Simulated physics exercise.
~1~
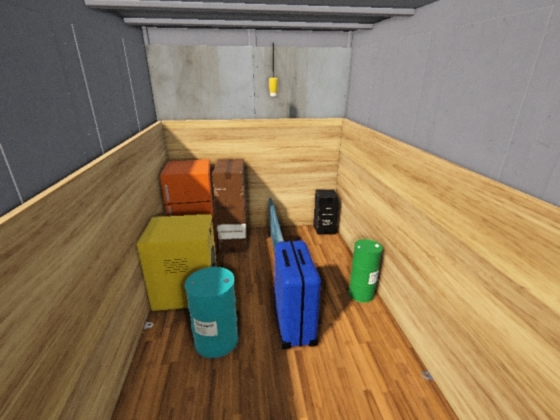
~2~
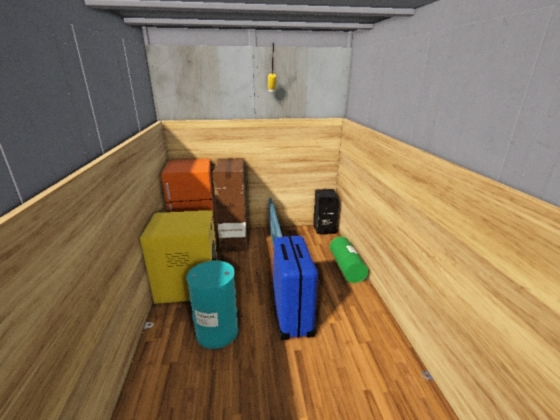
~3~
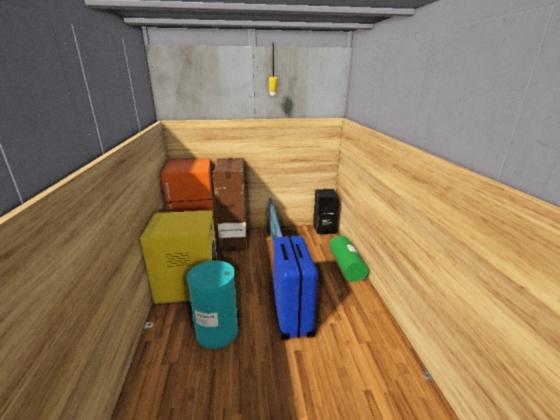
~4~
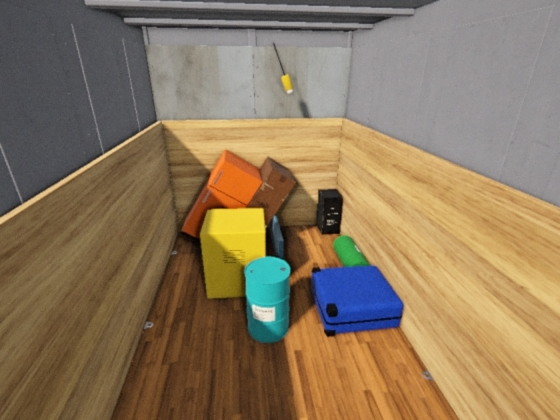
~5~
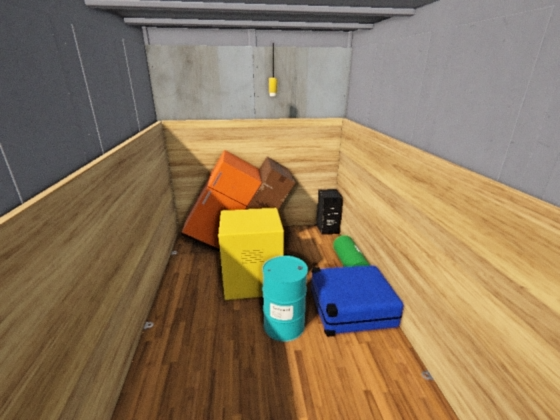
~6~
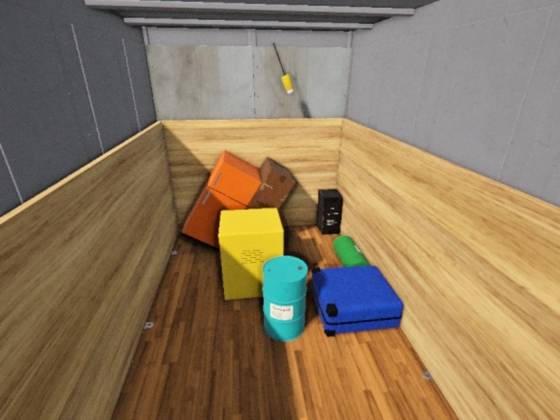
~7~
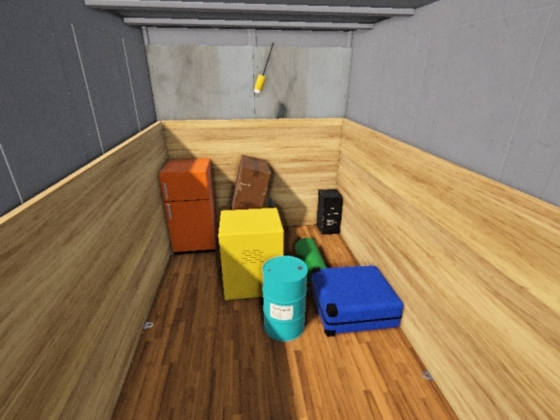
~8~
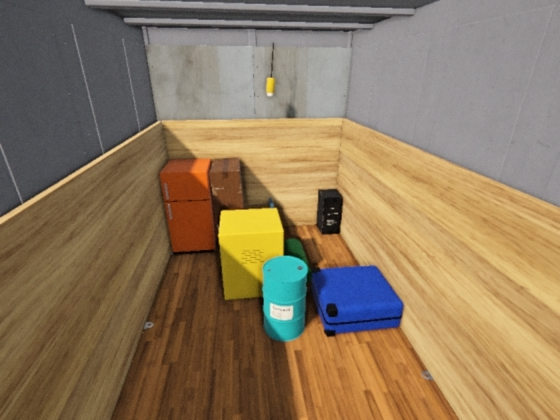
A bright blue suitcase stands among loose items in a wood-lined van bay, seen from the rear looking forwards, with a turquoise drum and yellow appliance to its left, an orange fridge and brown box behind them, and a green canister and black box to the right. First the canister topples and the load shifts slightly forwards. Then the suitcase falls flat, the drum and yellow appliance slide right, and the orange fridge and brown box lean over as the lamp swings. Finally the fridge and box tip back upright, while the canister rolls left behind the yellow appliance.
